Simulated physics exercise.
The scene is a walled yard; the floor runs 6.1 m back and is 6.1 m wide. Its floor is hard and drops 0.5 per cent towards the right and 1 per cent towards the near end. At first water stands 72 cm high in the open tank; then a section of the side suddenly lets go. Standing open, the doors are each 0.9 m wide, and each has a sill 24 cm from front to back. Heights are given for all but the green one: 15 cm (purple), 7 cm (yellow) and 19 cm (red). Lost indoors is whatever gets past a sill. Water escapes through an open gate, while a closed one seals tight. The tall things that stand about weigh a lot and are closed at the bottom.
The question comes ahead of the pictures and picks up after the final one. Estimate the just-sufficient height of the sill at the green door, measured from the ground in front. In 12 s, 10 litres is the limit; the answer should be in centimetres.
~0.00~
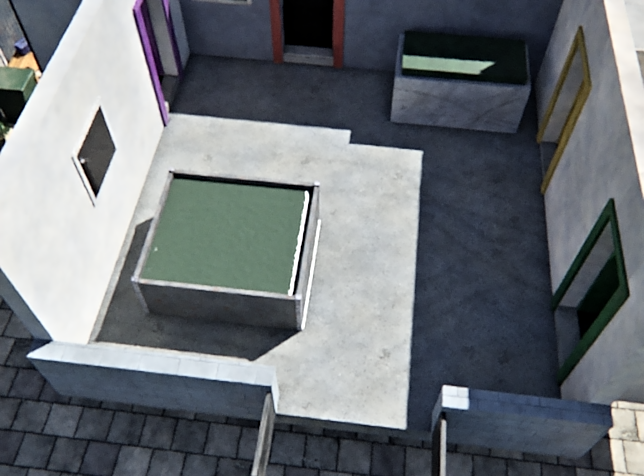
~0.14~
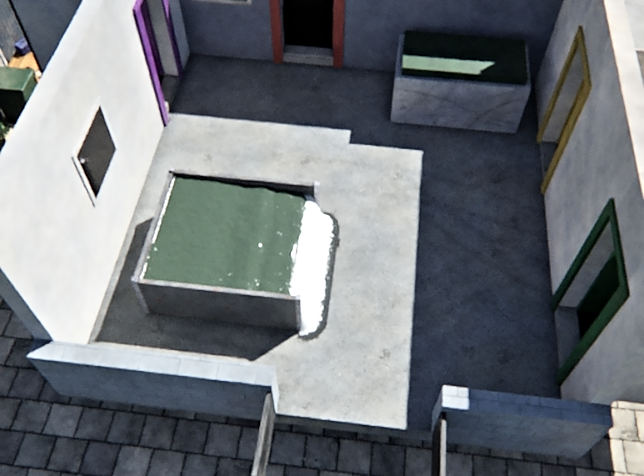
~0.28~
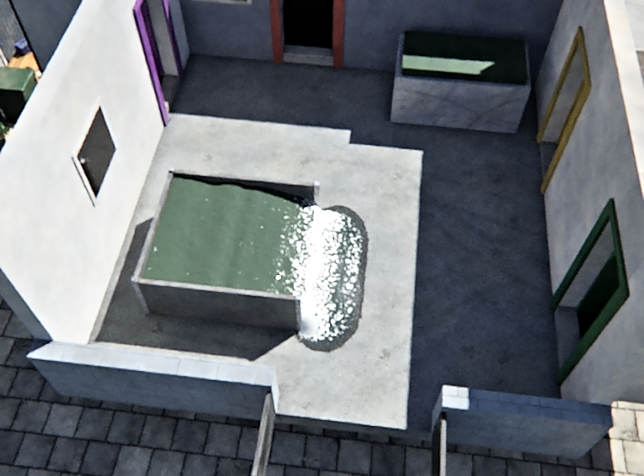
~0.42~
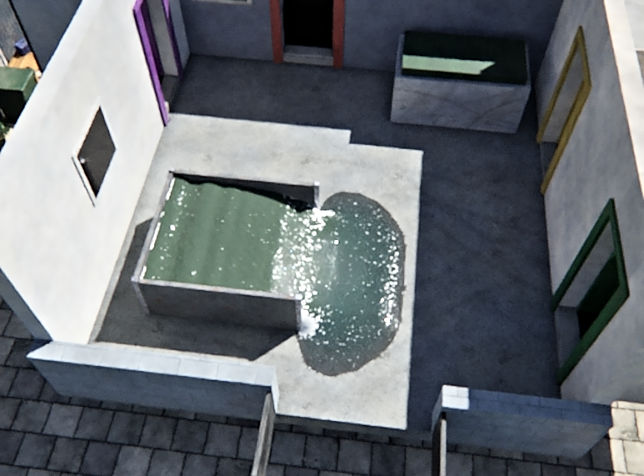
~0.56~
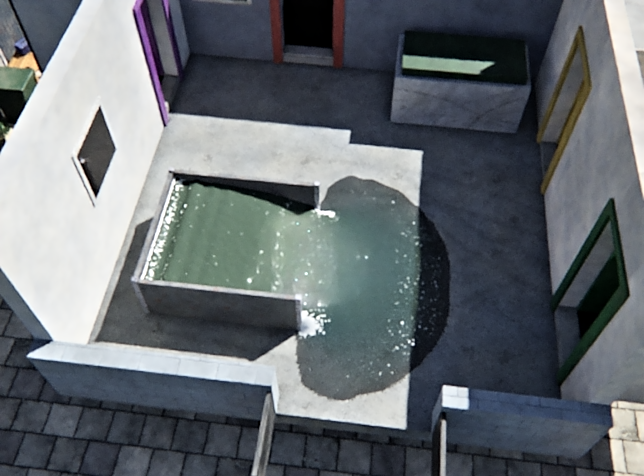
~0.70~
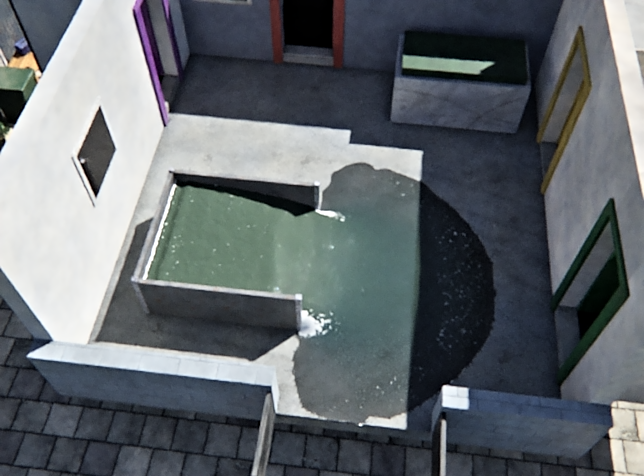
I would say 32 cm.
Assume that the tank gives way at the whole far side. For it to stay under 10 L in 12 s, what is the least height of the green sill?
Close to 11.5 cm at the least.
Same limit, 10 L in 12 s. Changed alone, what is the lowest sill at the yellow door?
For the yellow door, about 17 cm.
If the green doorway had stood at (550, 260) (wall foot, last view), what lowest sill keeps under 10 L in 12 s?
Close to 30 cm at the least.
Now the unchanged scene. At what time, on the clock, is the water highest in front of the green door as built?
I'd guess close to 2.2 seconds.
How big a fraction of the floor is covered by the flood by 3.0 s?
About 45 per cent.
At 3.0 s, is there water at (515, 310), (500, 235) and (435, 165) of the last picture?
Status: Submerged / submerged / submerged.
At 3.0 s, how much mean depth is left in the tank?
The mean depth is roughly 14 cm.
After 1.4 s water covers 40 % of the floor, deepest (34 cm) near (542, 287); 33 cm at the green door, 13 litres in over its 19 cm sill.
After 3.0 s water covers 45 % of the floor, deepest (33 cm) near (527, 89); 29 cm at the green door, 121 litres in over its 19 cm sill.
After 12.0 s water covers 95 % of the floor, deepest (10 cm) near (218, 387); 8 cm at the green door, 141 litres in over its 19 cm sill.
At the green door as built, the water arrived by 1.0 s and peaked near 36 cm at 2.2 s.
Run again over the same 12 s with other heights there, 54 litres in over 25.5 cm, 4 litres over 34.5 cm. The limit of 10 litres is kept from about 32 cm up.
